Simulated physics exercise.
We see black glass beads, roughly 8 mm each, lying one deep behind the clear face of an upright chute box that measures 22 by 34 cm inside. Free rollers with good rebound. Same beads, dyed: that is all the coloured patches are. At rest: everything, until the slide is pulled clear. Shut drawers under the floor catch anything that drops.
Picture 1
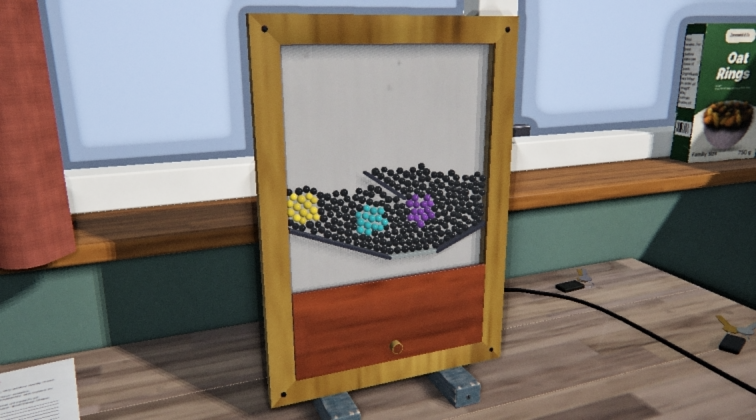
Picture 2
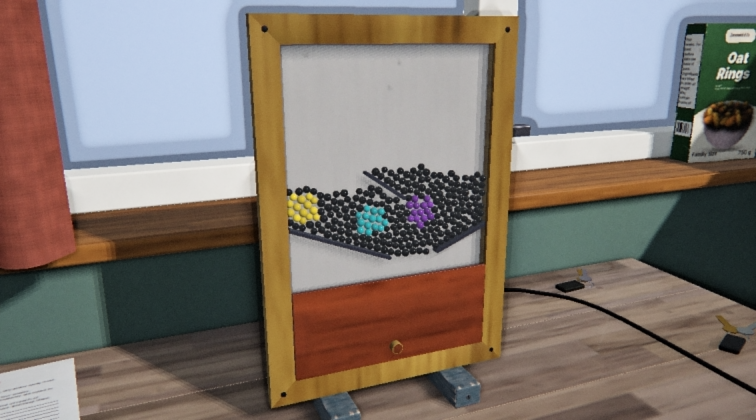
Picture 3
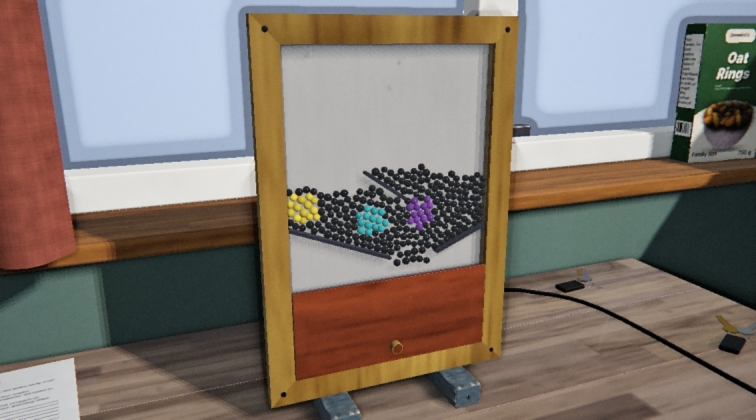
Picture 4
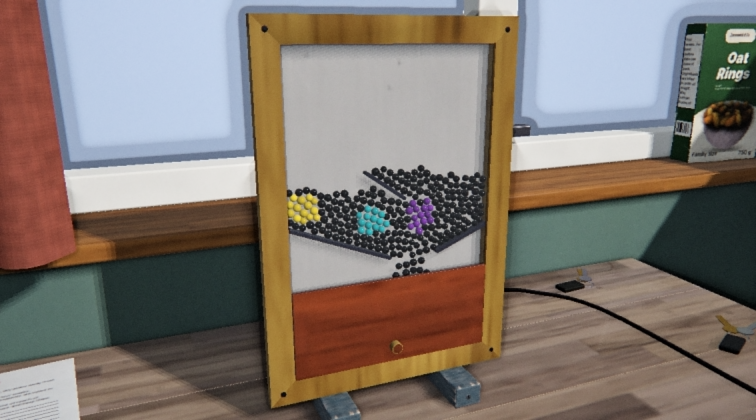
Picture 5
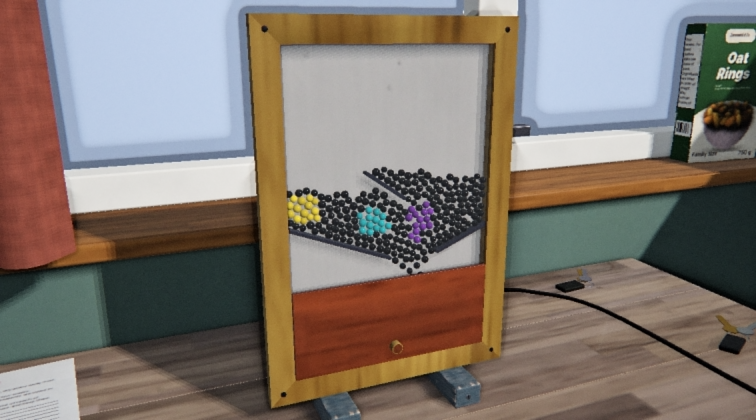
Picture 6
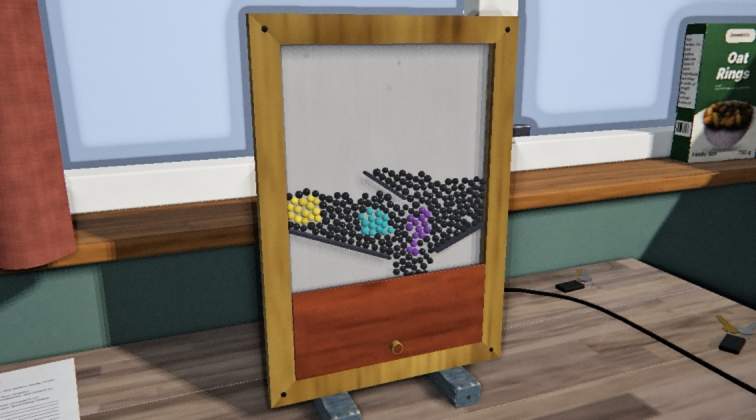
Upright wooden-framed box of black beads draining through a bottom gap, the purple patch sinking and stretching while yellow barely moves.
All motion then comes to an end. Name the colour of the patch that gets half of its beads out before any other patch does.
The purple patch gets there first.
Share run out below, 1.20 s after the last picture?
Roughly 100 %.
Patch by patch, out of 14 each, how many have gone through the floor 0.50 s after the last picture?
Tally by patch: Yellow = 0, turquoise = 14, purple = 14.
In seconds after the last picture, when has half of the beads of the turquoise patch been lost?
Close to 0.4 seconds.
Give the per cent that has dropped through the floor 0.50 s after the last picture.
Close to 80 percent at that point.
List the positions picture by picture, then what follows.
In the first picture, about 260 beads; beads' middle (399, 213); yellow patch (303, 209); turquoise patch (371, 220); purple patch (420, 210); slide (386, 257) to (438, 250).
In the second picture, beads' middle (399, 215); 0 out.
In the third picture, beads' middle (399, 217); 5 out.
In the fourth picture, beads' middle (402, 213); 10 out.
In the fifth picture, beads' middle (398, 215); 19 out.
In the sixth picture, beads' middle (401, 213); 30 out; yellow patch (304, 210); turquoise patch (375, 223); purple patch (418, 229); wall ends (284, 229) to (388, 257), (436, 250) to (485, 222), (366, 173) to (403, 197).
Then, 0.15 s later than the last picture, 35 % are out; out of 14, yellow 0, turquoise 1, purple 12.
Then, 0.50 s later than the last picture, 80 % are out; out of 14, yellow 0, turquoise 14, purple 14.
Then, 1.20 s later than the last picture, 100 % are out; out of 14, yellow 14, turquoise 14, purple 14.
At rest 1.4 s after the last picture, 100 % are out; out of 14, yellow 14, turquoise 14, purple 14; half out at yellow 0.73 s, turquoise 0.30 s, purple 0.09 s.
